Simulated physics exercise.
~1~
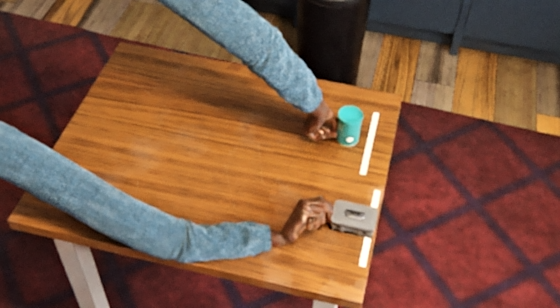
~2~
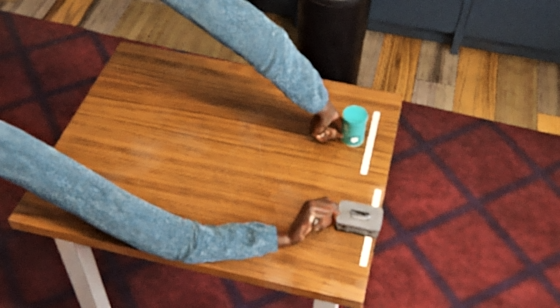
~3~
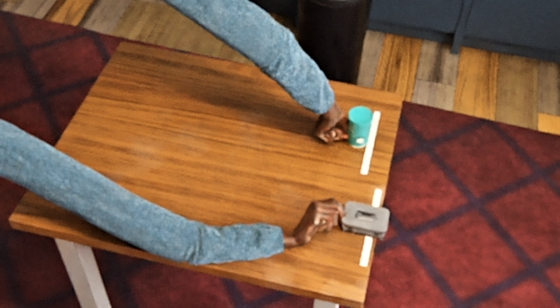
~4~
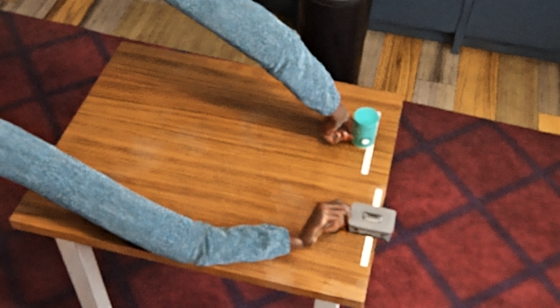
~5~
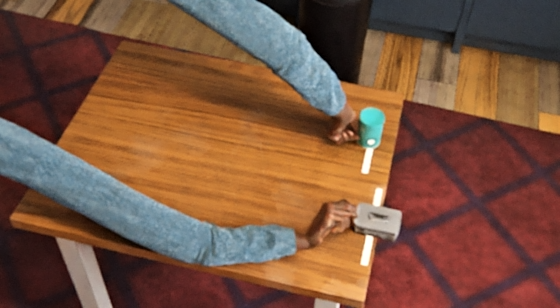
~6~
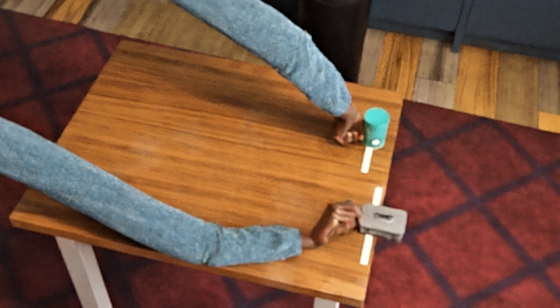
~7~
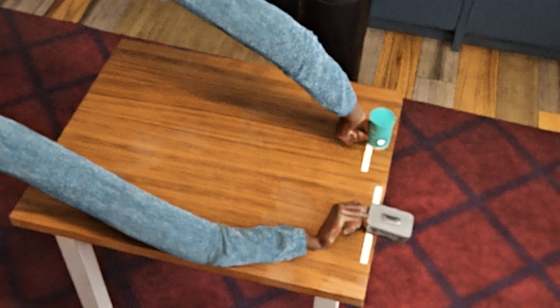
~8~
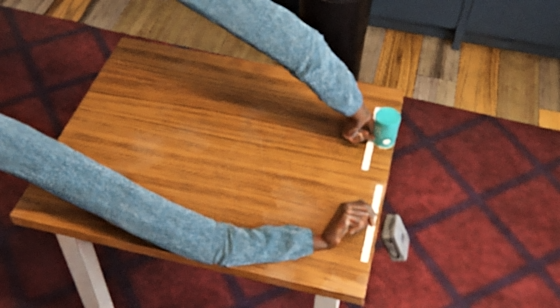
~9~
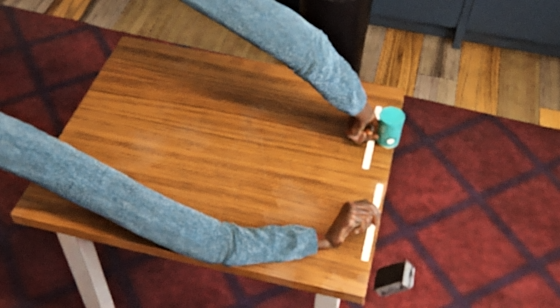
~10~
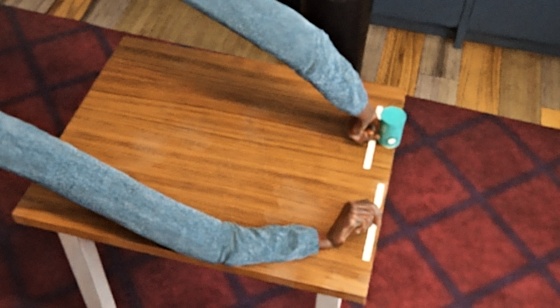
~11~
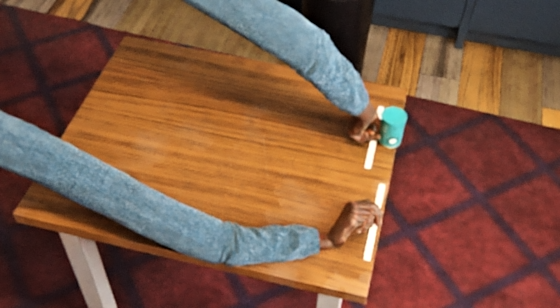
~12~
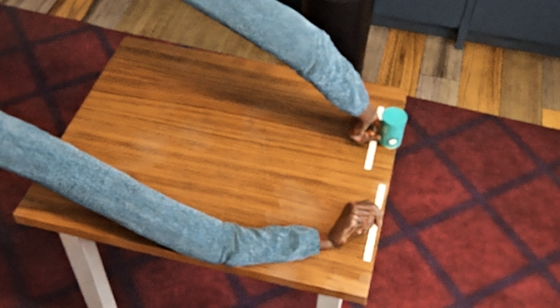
A small grey case tipped off the right edge of a wooden table and dropped towards the patterned carpet after two hands in blue sleeves pushed it and a turquoise tin rightward past white tape strips; the tin stayed upright at the edge.
